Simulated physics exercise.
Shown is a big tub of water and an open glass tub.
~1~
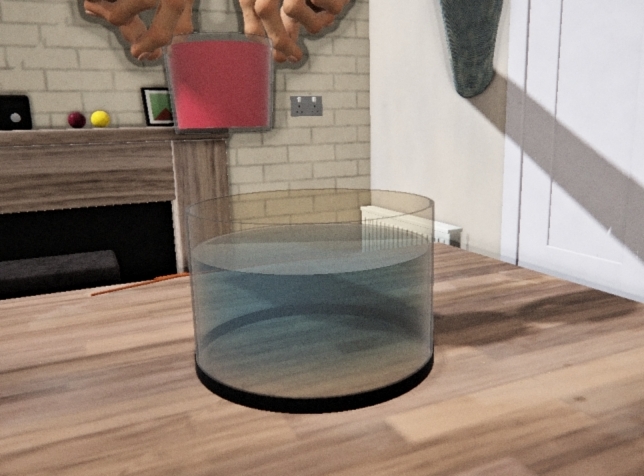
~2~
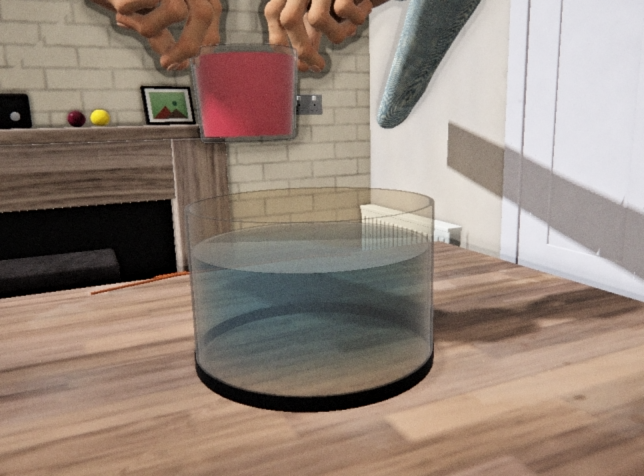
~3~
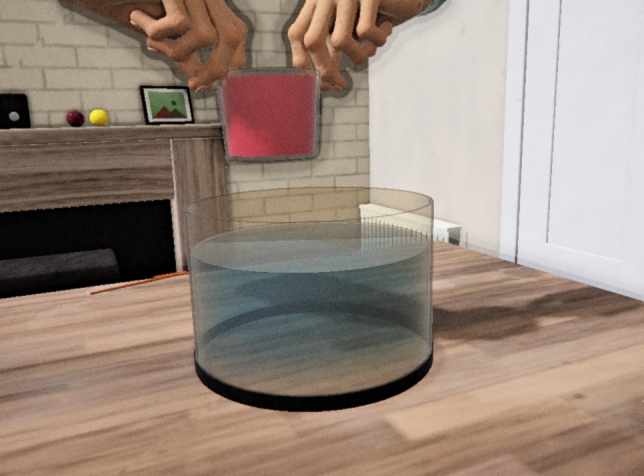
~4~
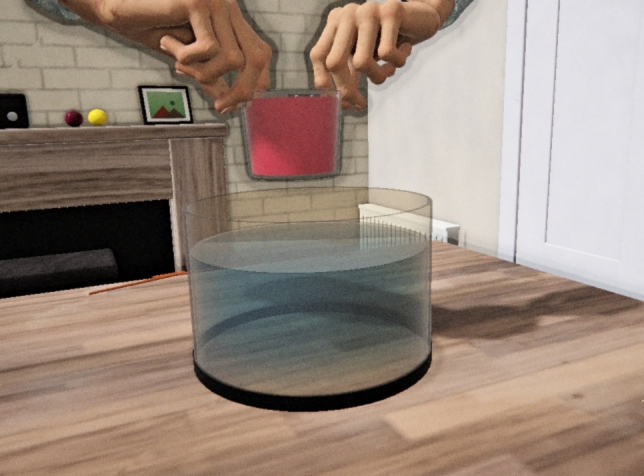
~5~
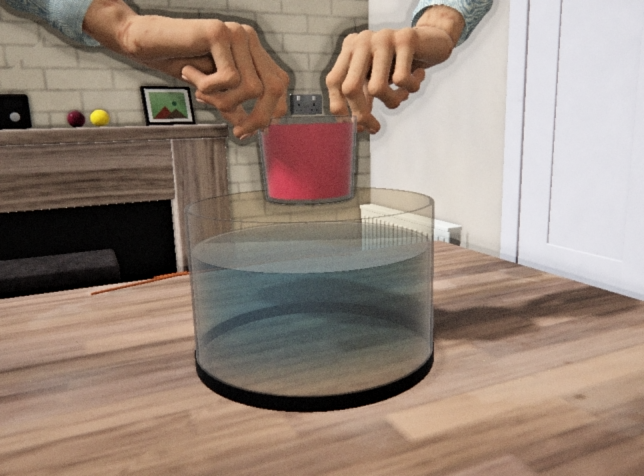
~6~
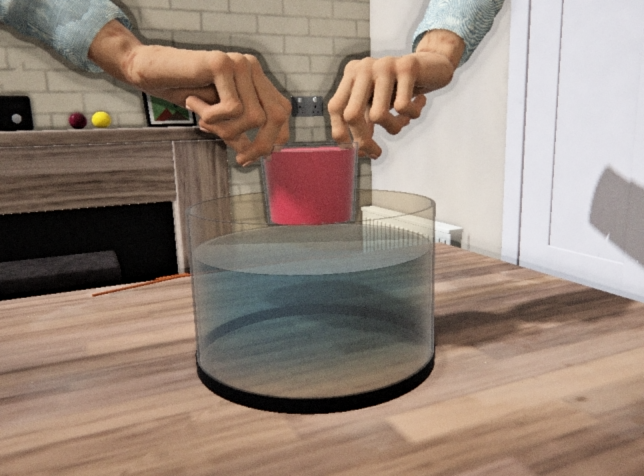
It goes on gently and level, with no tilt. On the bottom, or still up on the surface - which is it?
On the bottom.
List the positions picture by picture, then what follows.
Tub (221, 84) nearly full; above the big tub, in the first picture.
Tub nearly full, surface at (245, 60); coming down, in the second picture.
Tub (270, 113) nearly full; lower, in the third picture.
Tub nearly full, surface at (291, 100); lower still, in the fourth picture.
Tub (308, 155) nearly full; close to the surface, in the fifth picture.
Tub nearly full, surface at (309, 151); just over the surface, in the sixth picture.
Shortly, the tub dips into the water.
Then, water pours in over its rim.
At the finish, the tub lies on the bottom.
